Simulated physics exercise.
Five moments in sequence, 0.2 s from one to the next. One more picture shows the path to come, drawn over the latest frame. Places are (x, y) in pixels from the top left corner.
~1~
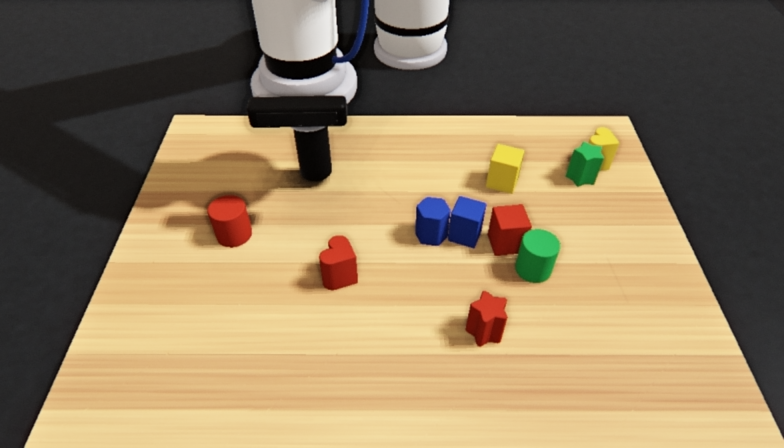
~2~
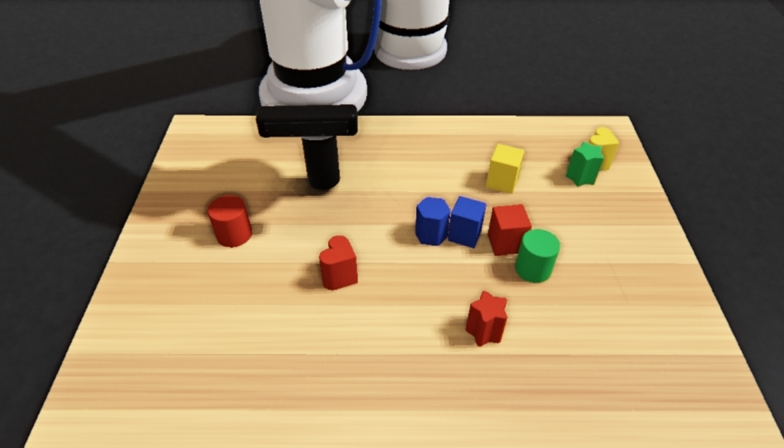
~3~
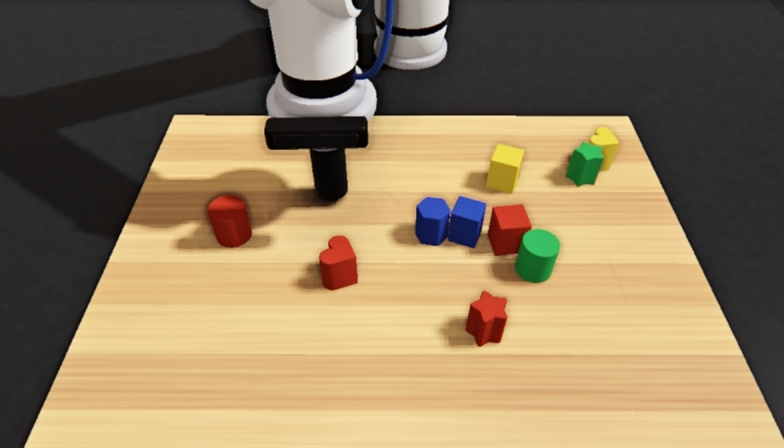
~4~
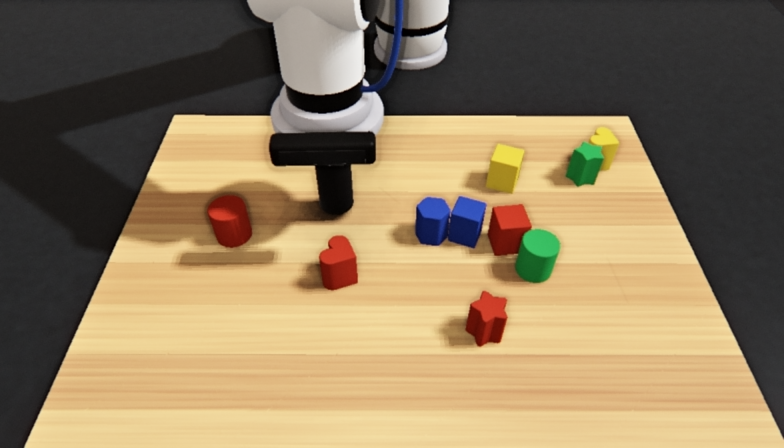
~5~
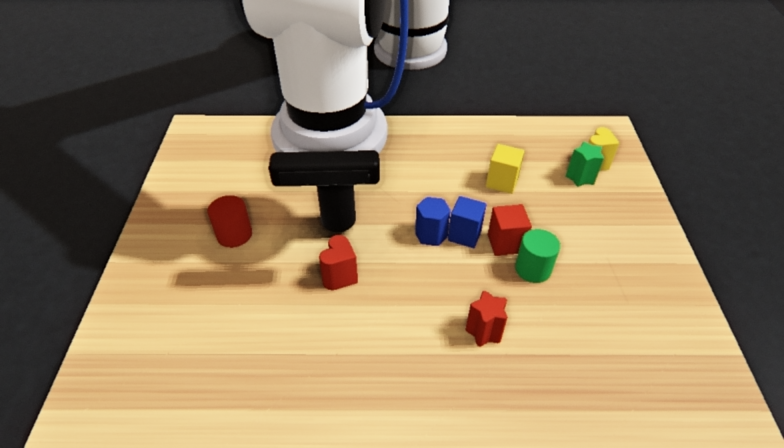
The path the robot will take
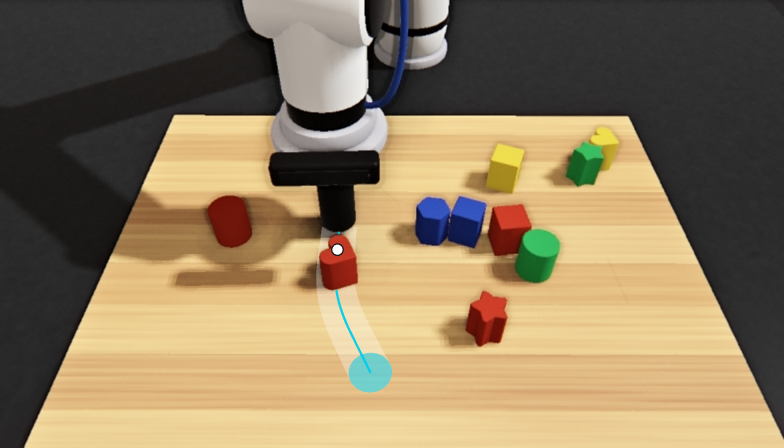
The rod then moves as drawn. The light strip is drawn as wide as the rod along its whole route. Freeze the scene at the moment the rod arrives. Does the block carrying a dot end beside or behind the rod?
No
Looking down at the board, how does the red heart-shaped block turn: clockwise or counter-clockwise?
It rotates clockwise.
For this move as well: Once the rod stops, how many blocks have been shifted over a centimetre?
I count one.
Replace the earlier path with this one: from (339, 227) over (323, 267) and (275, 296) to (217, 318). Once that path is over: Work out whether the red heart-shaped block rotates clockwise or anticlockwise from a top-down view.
Spins counterclockwise.
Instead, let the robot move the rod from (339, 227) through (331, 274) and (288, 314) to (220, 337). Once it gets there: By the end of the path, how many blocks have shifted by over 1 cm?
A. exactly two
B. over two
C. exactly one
Option C.
The line goes from (339, 227) by way of (335, 271) and (345, 320) to (370, 372); the dot is on the red heart-shaped block.
On the path given first. One third of the way, rod (334, 264); red heart-shaped block (339, 276).
Two thirds of the way, rod (344, 313); red heart-shaped block (352, 330), turned 15° anticlockwise.
At the end, rod (370, 365); red heart-shaped block (365, 391), turned 20° clockwise.
